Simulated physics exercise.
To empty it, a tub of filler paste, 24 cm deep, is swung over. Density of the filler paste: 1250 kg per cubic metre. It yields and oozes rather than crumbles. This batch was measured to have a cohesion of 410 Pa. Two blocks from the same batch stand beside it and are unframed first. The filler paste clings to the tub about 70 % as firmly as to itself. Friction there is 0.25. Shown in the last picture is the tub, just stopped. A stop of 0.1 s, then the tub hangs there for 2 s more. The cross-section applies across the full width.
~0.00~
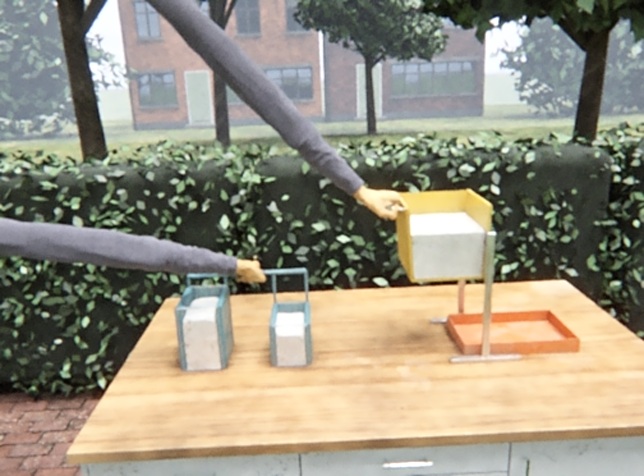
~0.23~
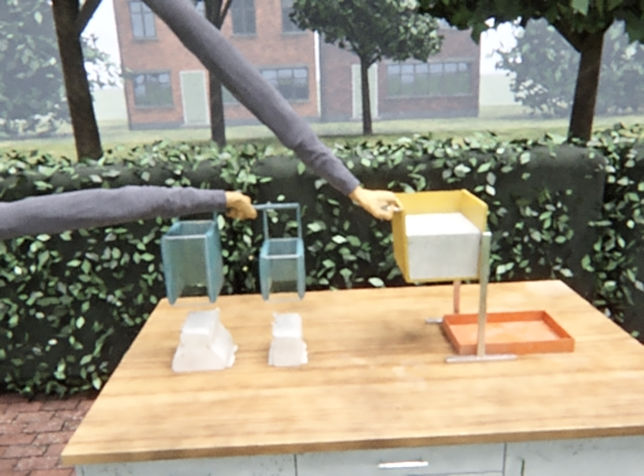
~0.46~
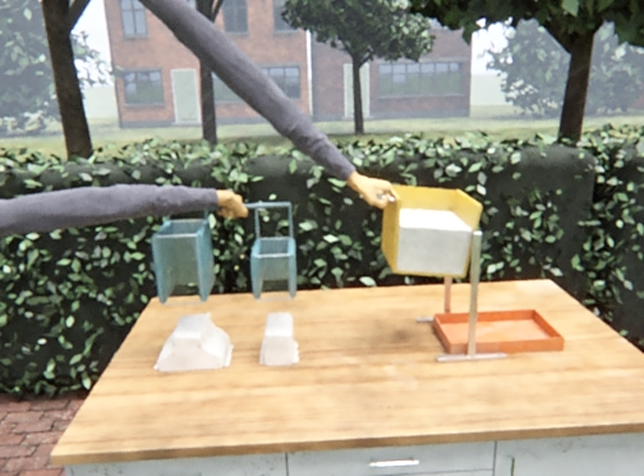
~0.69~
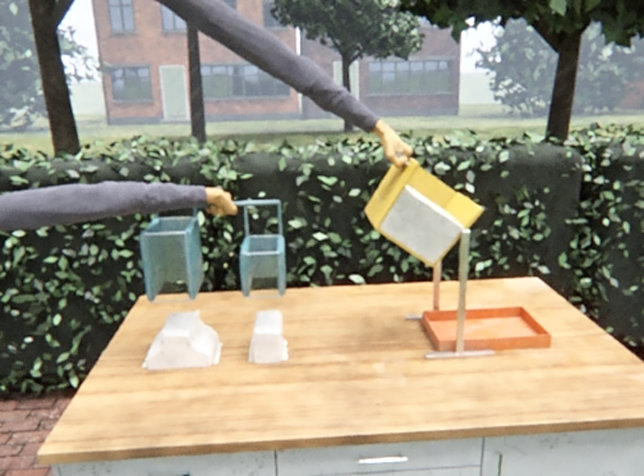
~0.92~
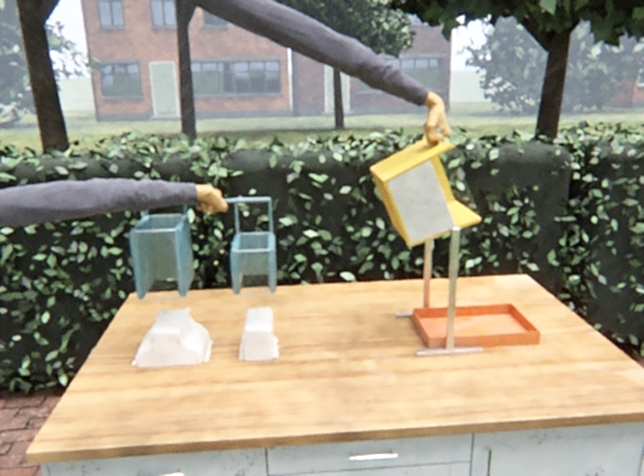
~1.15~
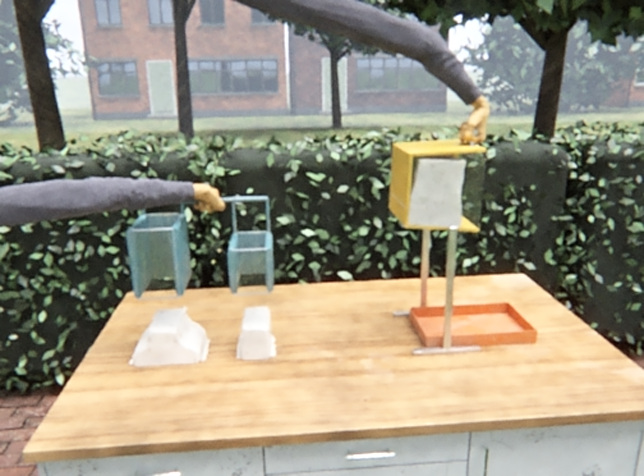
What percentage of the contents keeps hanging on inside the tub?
Near 49 %.
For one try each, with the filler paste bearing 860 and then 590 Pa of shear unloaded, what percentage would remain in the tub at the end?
The answers, in order, are 100 % and 60 %.
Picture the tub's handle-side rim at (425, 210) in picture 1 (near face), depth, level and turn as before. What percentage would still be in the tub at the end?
About 75 % stays in the tub.
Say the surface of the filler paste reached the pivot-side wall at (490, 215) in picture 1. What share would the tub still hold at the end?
About 40 per cent.
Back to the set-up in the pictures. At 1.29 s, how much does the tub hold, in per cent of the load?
Tub contents: Around 95 %.
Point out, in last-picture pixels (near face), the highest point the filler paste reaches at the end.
On the near face, the top ends up close to (432, 200).
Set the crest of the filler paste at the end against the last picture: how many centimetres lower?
The top ends up some 13 cm below its level in the last picture.
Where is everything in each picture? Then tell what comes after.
In the first frame, handle-side rim at (410, 210), tilt 0 degrees; highest point of the filler paste at (476, 231); test blocks 20 cm, 13 cm high (left to right).
In the second frame, handle-side rim at (406, 210), tilt 0 degrees; highest point of the filler paste at (471, 231); test blocks 15 cm, 12 cm high (left to right).
In the third frame, handle-side rim at (401, 200), tilt 7 degrees; highest point of the filler paste at (405, 226); test blocks 13 cm, 12 cm high (left to right).
In the fourth frame, handle-side rim at (420, 165), tilt 36 degrees; highest point of the filler paste at (408, 190); test blocks 13 cm, 12 cm high (left to right).
In the fifth frame, handle-side rim at (454, 147), tilt 67 degrees; highest point of the filler paste at (428, 162); test blocks 13 cm, 12 cm high (left to right).
In the sixth frame, handle-side rim at (486, 152), tilt 92 degrees; highest point of the filler paste at (424, 160); test blocks 13 cm, 12 cm high (left to right).
By 1.29 s, the tub is at 92 degrees and holds 96 %.
By 1.46 s, the tub is at 92 degrees and holds 61 %.
By 1.63 s, the tub is at 92 degrees and holds 49 %.
By 1.80 s, the tub is at 92 degrees and holds 49 %.
By 3.15 s, at the end, the tub is at 92 degrees and holds 49 %.
